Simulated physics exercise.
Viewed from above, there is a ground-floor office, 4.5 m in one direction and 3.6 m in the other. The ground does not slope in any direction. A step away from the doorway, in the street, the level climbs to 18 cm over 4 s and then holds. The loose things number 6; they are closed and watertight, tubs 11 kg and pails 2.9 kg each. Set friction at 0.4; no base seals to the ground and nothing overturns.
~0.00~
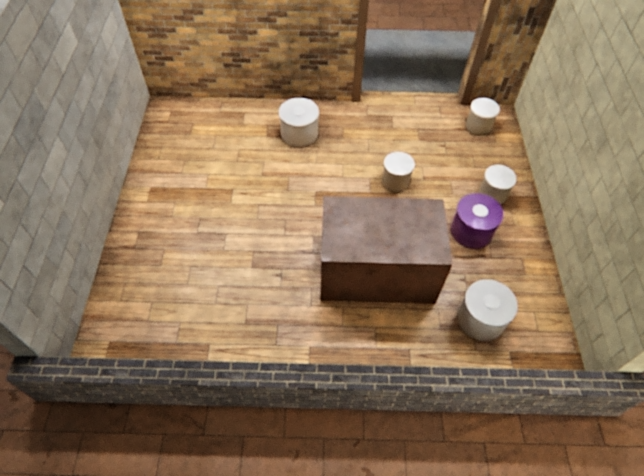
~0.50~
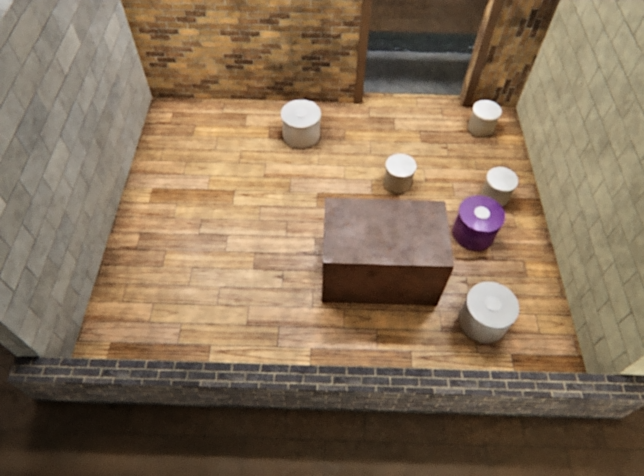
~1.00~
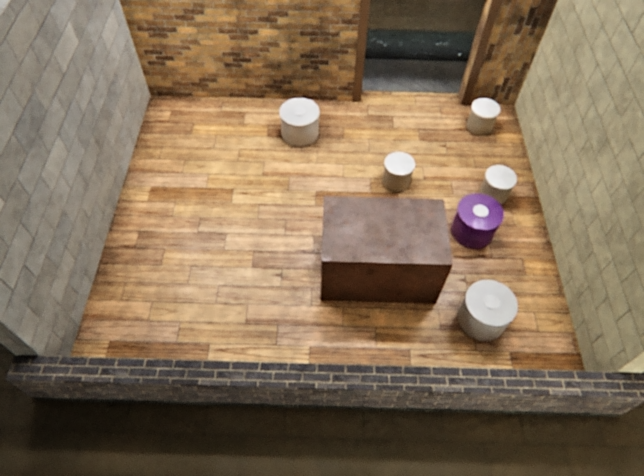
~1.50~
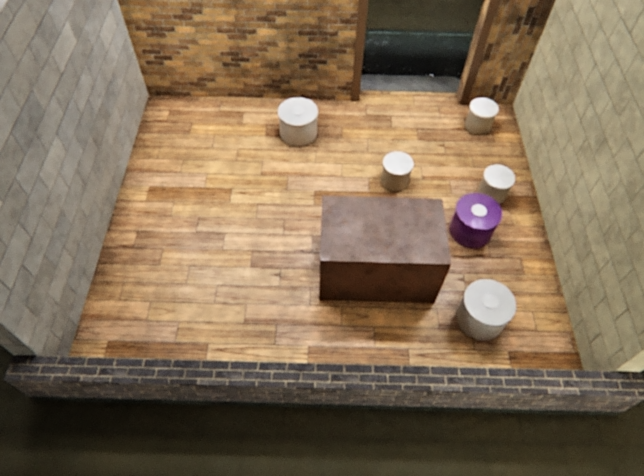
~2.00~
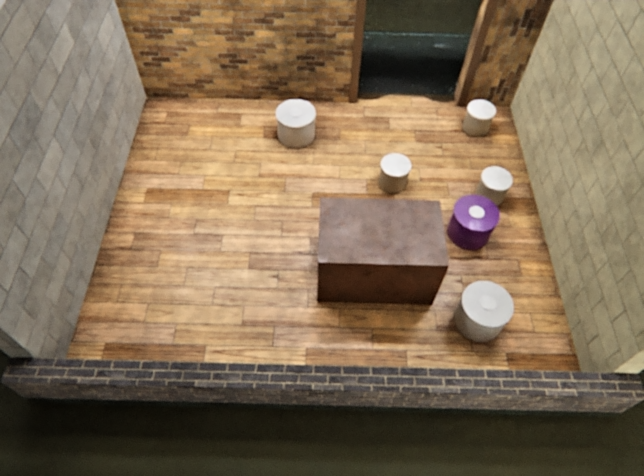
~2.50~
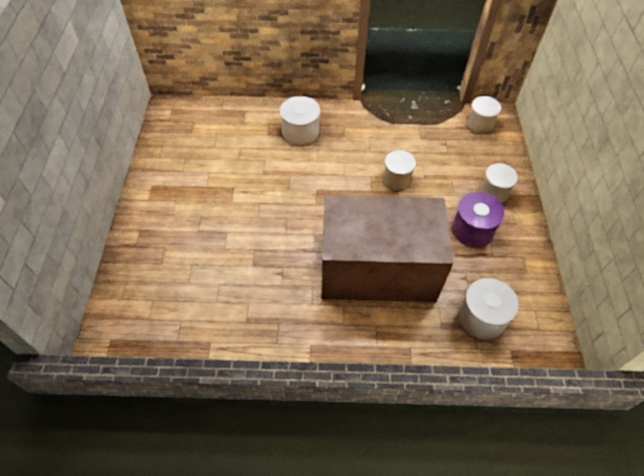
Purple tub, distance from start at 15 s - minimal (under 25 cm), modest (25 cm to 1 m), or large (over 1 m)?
Final distance: Above a metre.
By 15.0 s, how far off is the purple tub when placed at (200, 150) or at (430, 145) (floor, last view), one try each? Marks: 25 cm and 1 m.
The first start leaves it slightly displaced, the second leaves it well away.
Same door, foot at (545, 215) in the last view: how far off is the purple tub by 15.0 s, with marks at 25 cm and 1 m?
Well, the purple tub ends up distant in that setup.
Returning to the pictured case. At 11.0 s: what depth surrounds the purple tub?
I'd say around 7 cm.
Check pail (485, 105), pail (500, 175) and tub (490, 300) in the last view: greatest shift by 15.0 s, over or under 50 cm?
In that order: Below, above, above.
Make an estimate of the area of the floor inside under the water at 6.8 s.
About 12 m2.
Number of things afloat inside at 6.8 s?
At that time, 1.
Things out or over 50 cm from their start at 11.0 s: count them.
4.
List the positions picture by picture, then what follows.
The first picture shows the purple tub at (480, 211), on the bottom; water covers 0.0 m2; 0 of 6 have shifted.
The second picture shows the purple tub at (482, 213), on the bottom; water covers 0.0 m2; 0 of 6 have shifted.
The third picture shows the purple tub at (481, 211) rests on the ground; water covers 0.0 m2; 0 of 6 have shifted.
The fourth picture shows the purple tub at (479, 211), on the bottom; water covers 0.0 m2; 0 of 6 have shifted.
The fifth picture shows the purple tub at (477, 212), on the bottom; water covers 0.0 m2; 0 of 6 have shifted.
The sixth picture shows the purple tub at (481, 210), on the bottom; water covers 0.4 m2; 0 of 6 have shifted.
After 3.5 s the purple tub is near (481, 210), 0.0 m from its start, aground; 0 afloat.
After 6.8 s the purple tub is near (545, 302), 1.1 m from its start, aground; 1 afloat.
After 11.0 s the purple tub is near (349, 317), 1.8 m from its start, afloat; 5 afloat.
After 15.0 s the purple tub is near (234, 270), 2.5 m from its start, afloat; 6 afloat.
